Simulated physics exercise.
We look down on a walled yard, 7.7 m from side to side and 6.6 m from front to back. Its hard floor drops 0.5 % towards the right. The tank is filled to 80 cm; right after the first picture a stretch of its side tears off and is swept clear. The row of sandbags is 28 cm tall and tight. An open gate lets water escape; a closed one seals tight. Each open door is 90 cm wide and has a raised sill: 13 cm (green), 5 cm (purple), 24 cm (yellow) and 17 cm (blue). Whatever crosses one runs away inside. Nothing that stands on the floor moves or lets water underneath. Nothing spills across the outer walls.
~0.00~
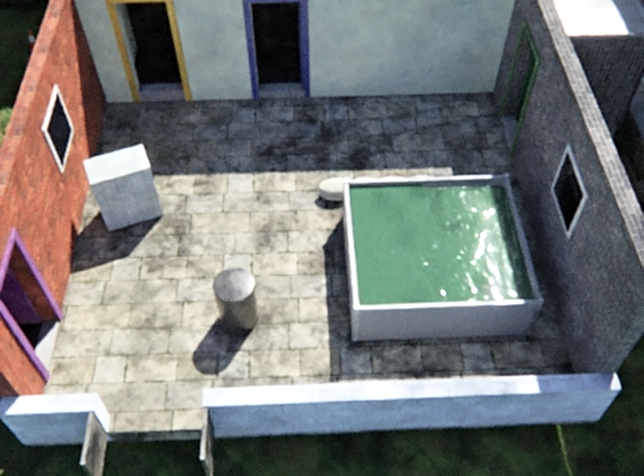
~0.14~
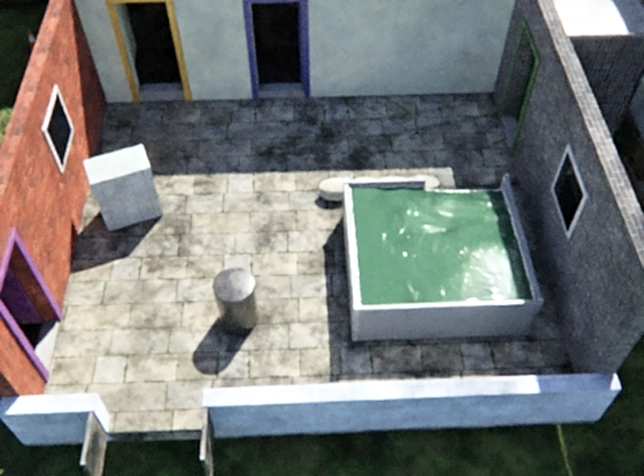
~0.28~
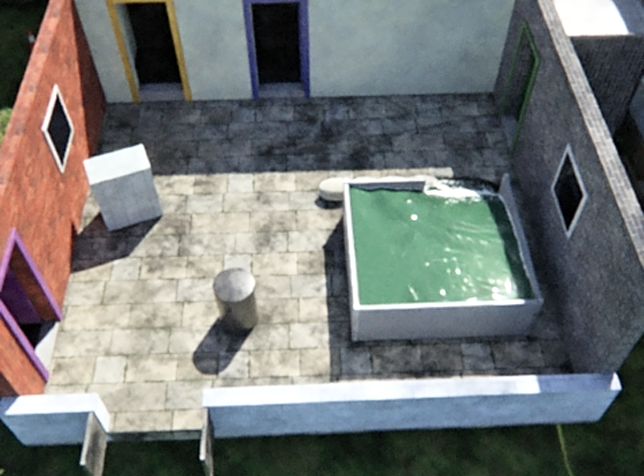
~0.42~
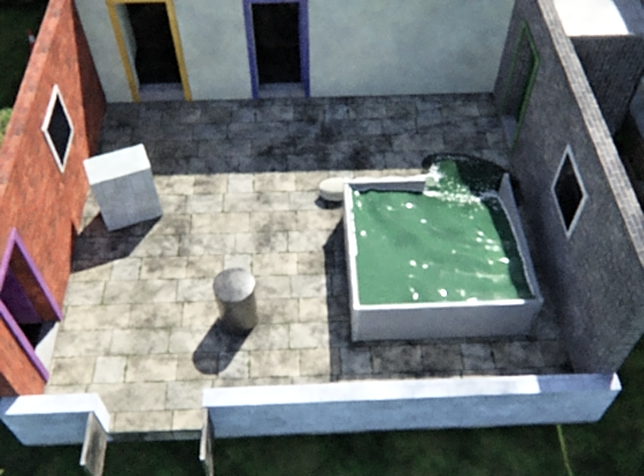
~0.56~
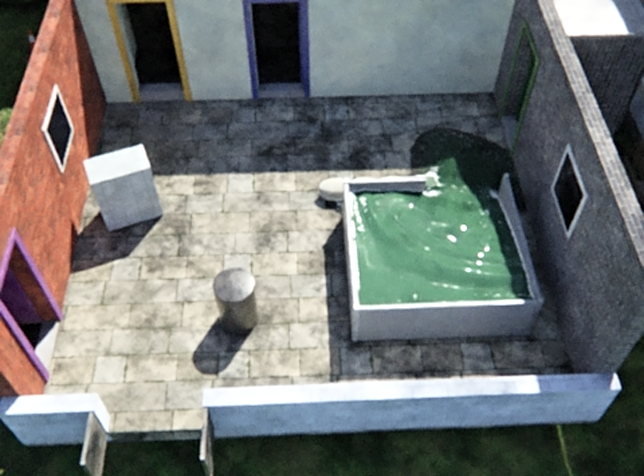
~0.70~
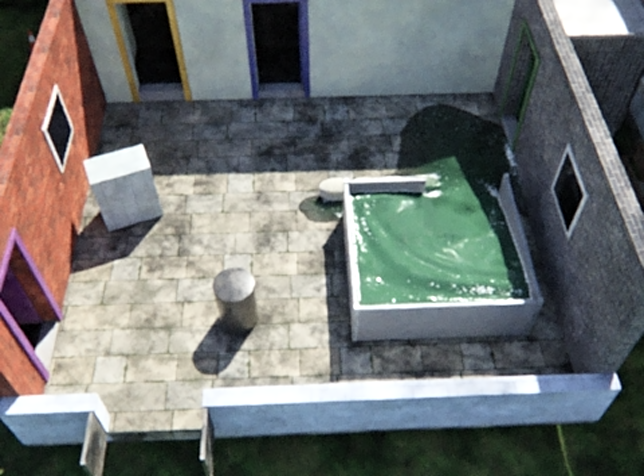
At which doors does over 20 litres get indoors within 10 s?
The water let in: At the green door it passes the limit; at the purple door it passes the limit; at the yellow door it stays under the limit; at the blue door it stays under the limit.
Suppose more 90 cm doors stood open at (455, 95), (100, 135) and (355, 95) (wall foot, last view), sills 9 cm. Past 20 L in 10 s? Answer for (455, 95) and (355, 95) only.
In that order: Above, above.
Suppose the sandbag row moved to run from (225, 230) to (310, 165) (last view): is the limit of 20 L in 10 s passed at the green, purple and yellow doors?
Then: Green above, purple below, yellow under.
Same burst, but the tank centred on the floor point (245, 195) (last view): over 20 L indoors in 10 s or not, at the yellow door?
Then: Yellow under.
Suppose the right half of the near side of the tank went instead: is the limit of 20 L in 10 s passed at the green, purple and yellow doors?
Then: Green below, purple above, yellow under.
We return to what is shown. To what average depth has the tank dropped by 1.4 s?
Some 58 cm.
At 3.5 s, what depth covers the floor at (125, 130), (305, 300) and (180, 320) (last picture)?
Roughly 1, 0 and 0 cm, in turn.
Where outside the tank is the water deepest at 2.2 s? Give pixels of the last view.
At about (472, 96).
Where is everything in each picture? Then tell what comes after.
The first picture shows the tank at (436, 240) is whole and still, 80 cm deep.
In the second picture, water pours out on the tank's far side and has run 0.7 m, to a hidden place; typically 9 cm deep outside, 80 cm at the tank's back.
In the third picture, water pours out on the tank's far side and has run 1.1 m, to a hidden place; typically 16 cm deep outside, 80 cm at the tank's back.
In the fourth picture, the front is at a hidden place, 1.6 m from the gap on the tank's far side; 2.2 m2 of floor is under water; 80 cm left at the back of the tank.
In the fifth picture, water pours out on the tank's far side and has run 2.2 m, to (331, 204); typically 8 cm deep outside, 80 cm at the tank's back.
In the sixth picture, water pours out on the tank's far side and has run 2.7 m, to (451, 109); typically 7 cm deep outside, 74 cm at the tank's back.
After 1.4 s water covers 25 % of the floor and is deepest (66 cm) near (490, 96); green door 26 cm at the sill, 7 L in, purple door not reached, yellow door not reached, blue door not reached.
After 2.2 s water covers 30 % of the floor and is deepest (62 cm) near (472, 96); green door 24 cm at the sill, 52 L in, purple door not reached, yellow door not reached, blue door 5 cm at the sill, 0 L in.
After 3.5 s water covers 55 % of the floor and is deepest (37 cm) near (496, 114); green door 30 cm at the sill, 166 L in, purple door not reached, yellow door 5 cm at the sill, 0 L in, blue door 12 cm at the sill, 0 L in.
After 6.0 s water covers 80 % of the floor and is deepest (24 cm) near (496, 114); green door 23 cm at the sill, 328 L in, purple door 9 cm at the sill, 2 L in, yellow door 10 cm at the sill, 0 L in, blue door 9 cm at the sill, 0 L in.
After 10.0 s water covers 95 % of the floor and is deepest (16 cm) near (107, 203); green door 14 cm at the sill, 382 L in, purple door 11 cm at the sill, 41 L in, yellow door 13 cm at the sill, 0 L in, blue door 6 cm at the sill, 0 L in.
